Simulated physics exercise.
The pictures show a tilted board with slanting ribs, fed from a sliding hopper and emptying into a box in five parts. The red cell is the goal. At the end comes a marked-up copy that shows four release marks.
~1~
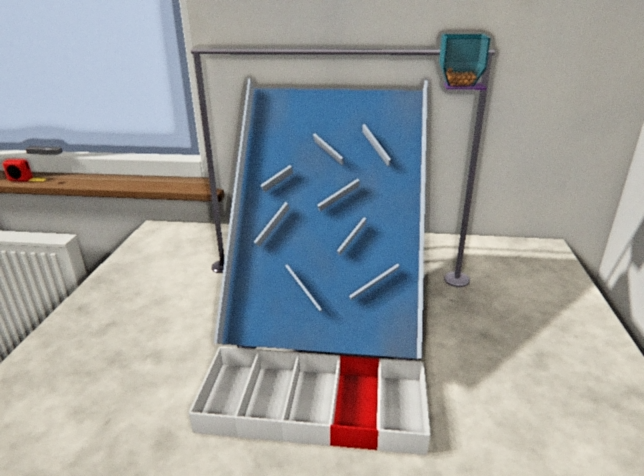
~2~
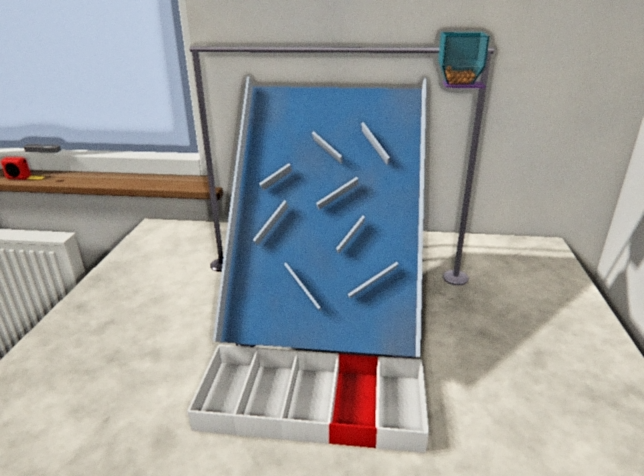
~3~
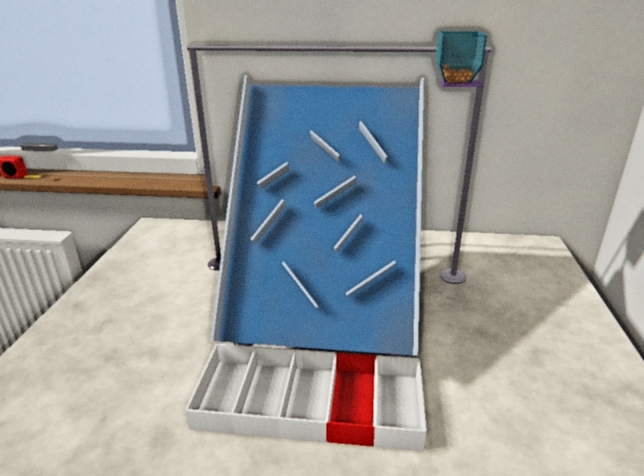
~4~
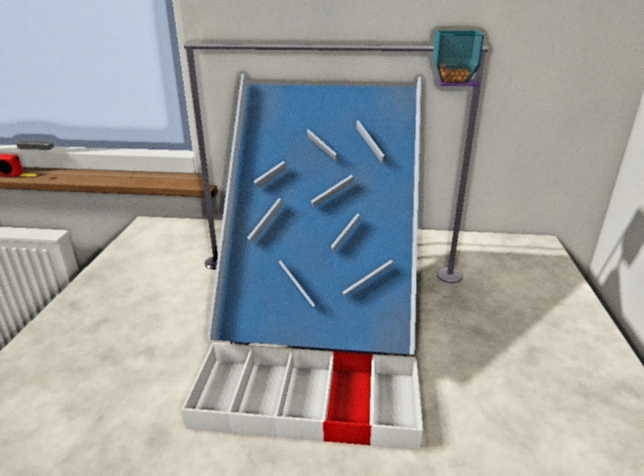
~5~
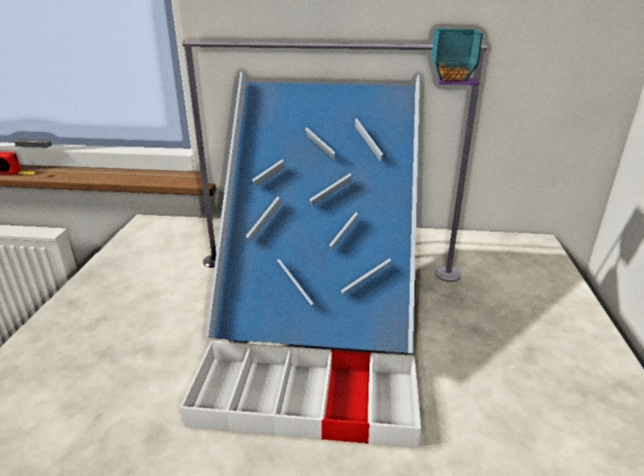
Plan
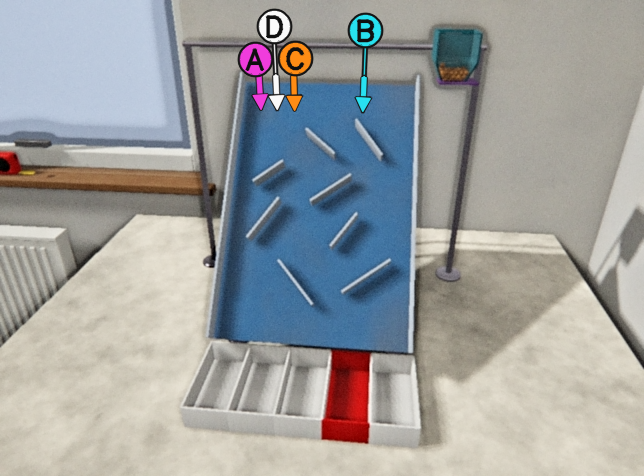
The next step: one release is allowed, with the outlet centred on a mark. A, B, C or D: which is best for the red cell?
Mark C.
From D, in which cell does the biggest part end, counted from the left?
The first.
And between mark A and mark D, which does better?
D.
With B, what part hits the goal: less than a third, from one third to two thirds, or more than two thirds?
Less than a third.
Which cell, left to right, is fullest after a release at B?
It is the fifth one.
On the marked copy, mark A meets the board at (260, 104); mark B meets the board at (363, 106); mark C meets the board at (294, 105); mark D meets the board at (277, 104).
If A is chosen, none in the red cell, nearly all in other cells, a small part outside the box.
If B is chosen, a small part in the red cell, most in other cells, a stray few outside the box.
If C is chosen, about a third in the red cell, about half in other cells, a small part outside the box.
If D is chosen, a small part in the red cell, most in other cells, a small part outside the box.
